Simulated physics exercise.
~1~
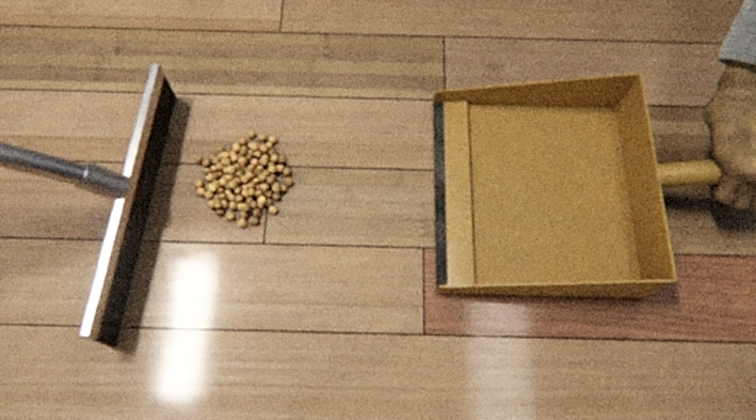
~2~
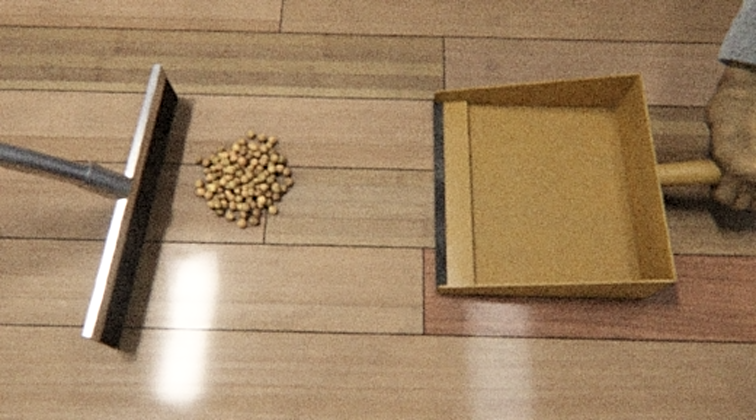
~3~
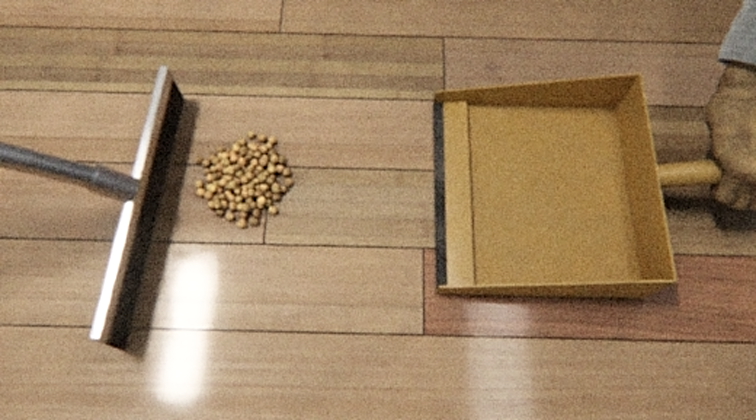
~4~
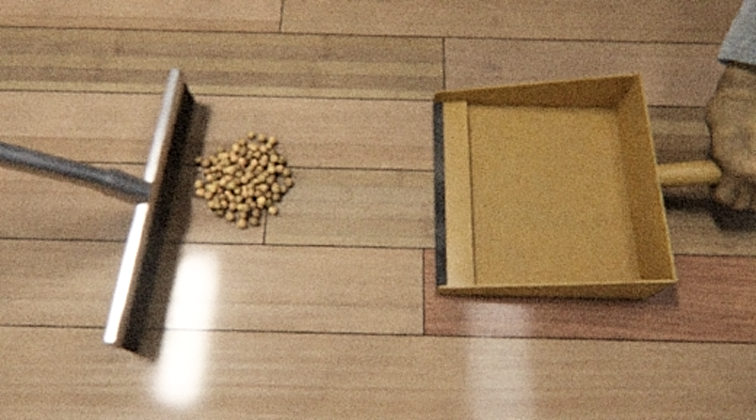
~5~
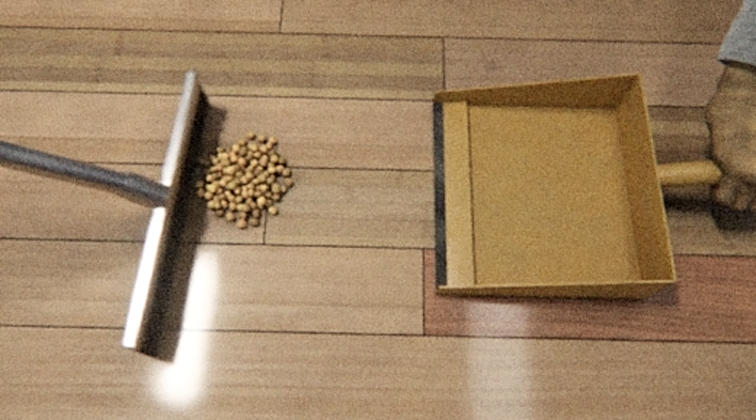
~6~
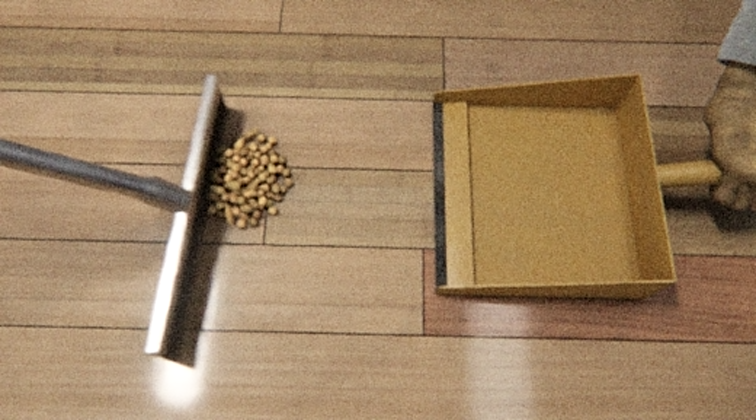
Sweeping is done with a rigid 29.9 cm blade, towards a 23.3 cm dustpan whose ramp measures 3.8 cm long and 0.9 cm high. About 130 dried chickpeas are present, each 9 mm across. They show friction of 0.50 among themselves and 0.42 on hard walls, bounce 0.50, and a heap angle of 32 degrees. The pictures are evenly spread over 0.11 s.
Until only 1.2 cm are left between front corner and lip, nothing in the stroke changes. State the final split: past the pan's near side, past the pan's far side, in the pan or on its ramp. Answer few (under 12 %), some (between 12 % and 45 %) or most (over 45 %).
Near side: Few, far side: Few, pan: Most.
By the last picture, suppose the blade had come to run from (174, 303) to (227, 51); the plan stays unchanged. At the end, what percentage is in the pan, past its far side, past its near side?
Pan 45 % / far 20 % / near 0 %.
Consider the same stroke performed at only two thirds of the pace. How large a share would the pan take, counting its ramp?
About 55 %.
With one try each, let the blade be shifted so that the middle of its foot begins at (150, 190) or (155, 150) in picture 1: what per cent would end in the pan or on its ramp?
The two tries give some 55 % and some 55 %.
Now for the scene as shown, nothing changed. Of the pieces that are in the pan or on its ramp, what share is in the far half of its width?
Something like 20 per cent of the catch.
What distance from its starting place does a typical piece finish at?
About 26 cm.
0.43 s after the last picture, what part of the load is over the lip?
I'd say around 65 in a hundred has made it so far.
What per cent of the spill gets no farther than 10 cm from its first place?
I'd guess some 0 per cent.
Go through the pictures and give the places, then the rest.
In the first frame, blade from (91, 334) to (158, 73), moved 0.0 cm, 0 of the pieces shifted so far; middle of the pieces at (247, 176); pan at (550, 194).
In the second frame, blade from (93, 335) to (160, 74), moved 0.3 cm, 0 of the pieces shifted so far; middle of the pieces at (247, 176).
In the third frame, blade from (101, 337) to (167, 75), moved 1.0 cm, 0 of the pieces shifted so far; middle of the pieces at (247, 176).
In the fourth frame, blade from (115, 341) to (179, 78), moved 2.4 cm, 0 of the pieces shifted so far; middle of the pieces at (247, 176).
In the fifth frame, blade from (134, 345) to (194, 81), moved 4.2 cm, 0 of the pieces shifted so far; middle of the pieces at (246, 176).
In the sixth frame, blade from (157, 350) to (214, 85), moved 6.5 cm, 54 of the pieces shifted so far; middle of the pieces at (249, 177); pan at (549, 195).
Then, 0.12 s after the last picture, middle of the blade 13 cm from the lip; 0 % over the lip, far side 0 %, near side 0 %.
Then, 0.21 s after the last picture, middle of the blade 4 cm from the lip; 5 % over the lip, far side 5 %, near side 5 %.
Then, 0.43 s after the last picture, middle of the blade 2 cm from the lip; 65 % over the lip, far side 5 %, near side 5 %.
In the end, near side 5 %, far side 5 %, pan 55 %, in front of the lip or behind the blade 35 %.
